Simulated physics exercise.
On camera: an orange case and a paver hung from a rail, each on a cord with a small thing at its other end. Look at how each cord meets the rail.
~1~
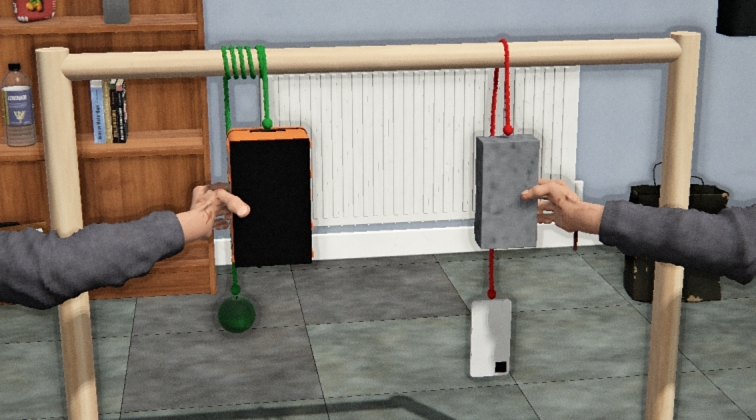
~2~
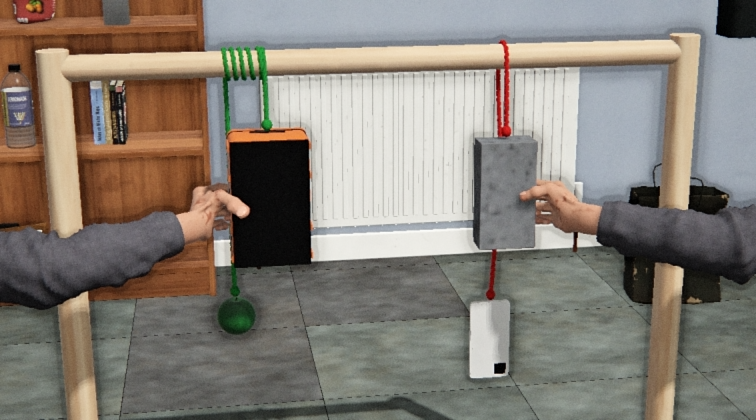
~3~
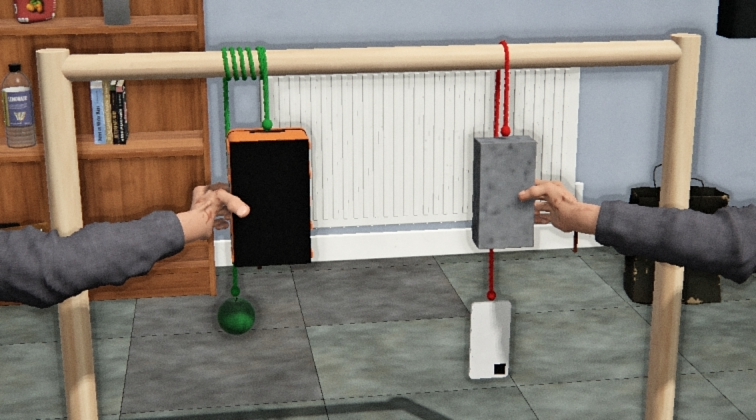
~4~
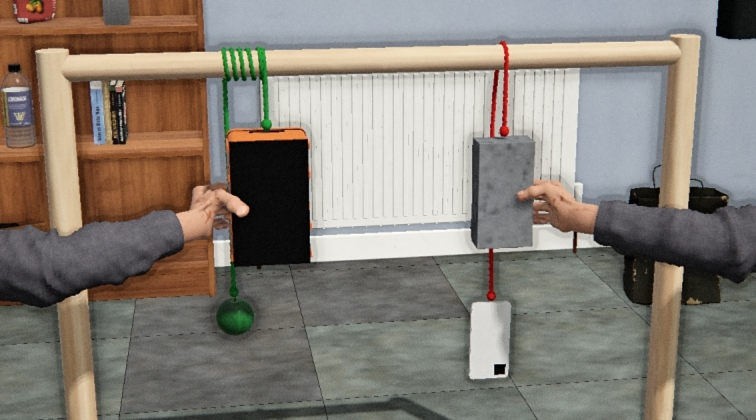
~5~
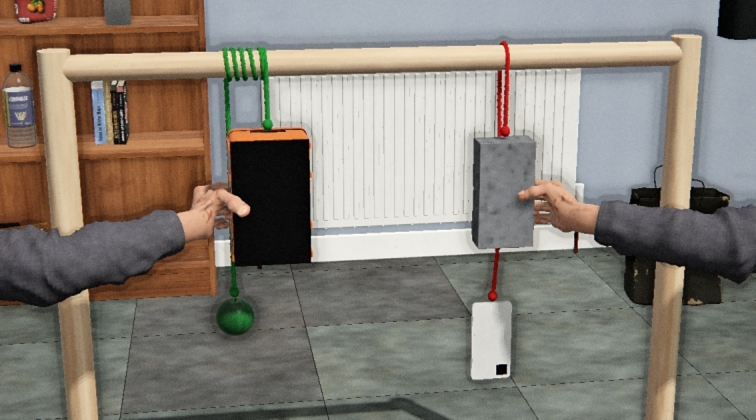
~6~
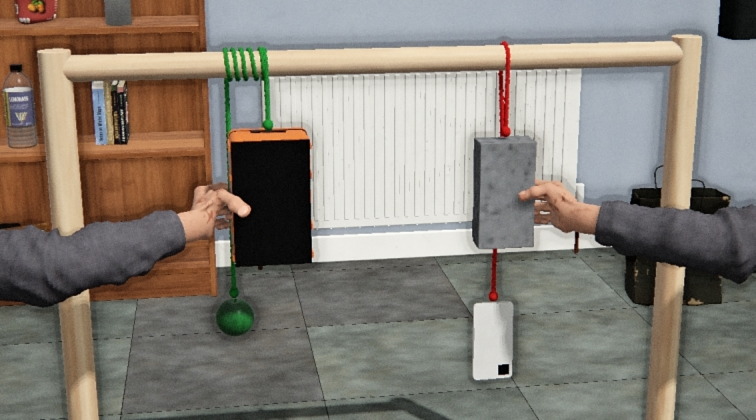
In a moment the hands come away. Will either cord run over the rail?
In the end the orange case is held, the paver pulls its rope through.
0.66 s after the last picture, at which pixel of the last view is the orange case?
Close to (269, 164).
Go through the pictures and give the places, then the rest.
Orange case (270, 196); paver (506, 192); left apple (236, 315); right phone (491, 338), in the first frame.
Orange case (269, 197); paver (505, 193), in the second frame.
Orange case (269, 196); paver (504, 193), in the third frame.
Orange case (269, 196); paver (502, 192), in the fourth frame.
Orange case (270, 196); paver (503, 192), in the fifth frame.
Orange case (270, 196); paver (504, 193); left cord wound several times round the rail; right cord only laid over the rail, in the sixth frame.
Then, 0.30 s on from there, orange case off the floor near (269, 174); paver dropping near (502, 257).
Then, 0.66 s on from there, orange case off the floor near (269, 164); paver on the floor.
Then, 1.04 s on from there, orange case off the floor near (267, 179); paver on the floor.
In the end, orange case off the floor near (270, 179); paver on the floor. The orange case keeps its height and the paver runs down to the floor.
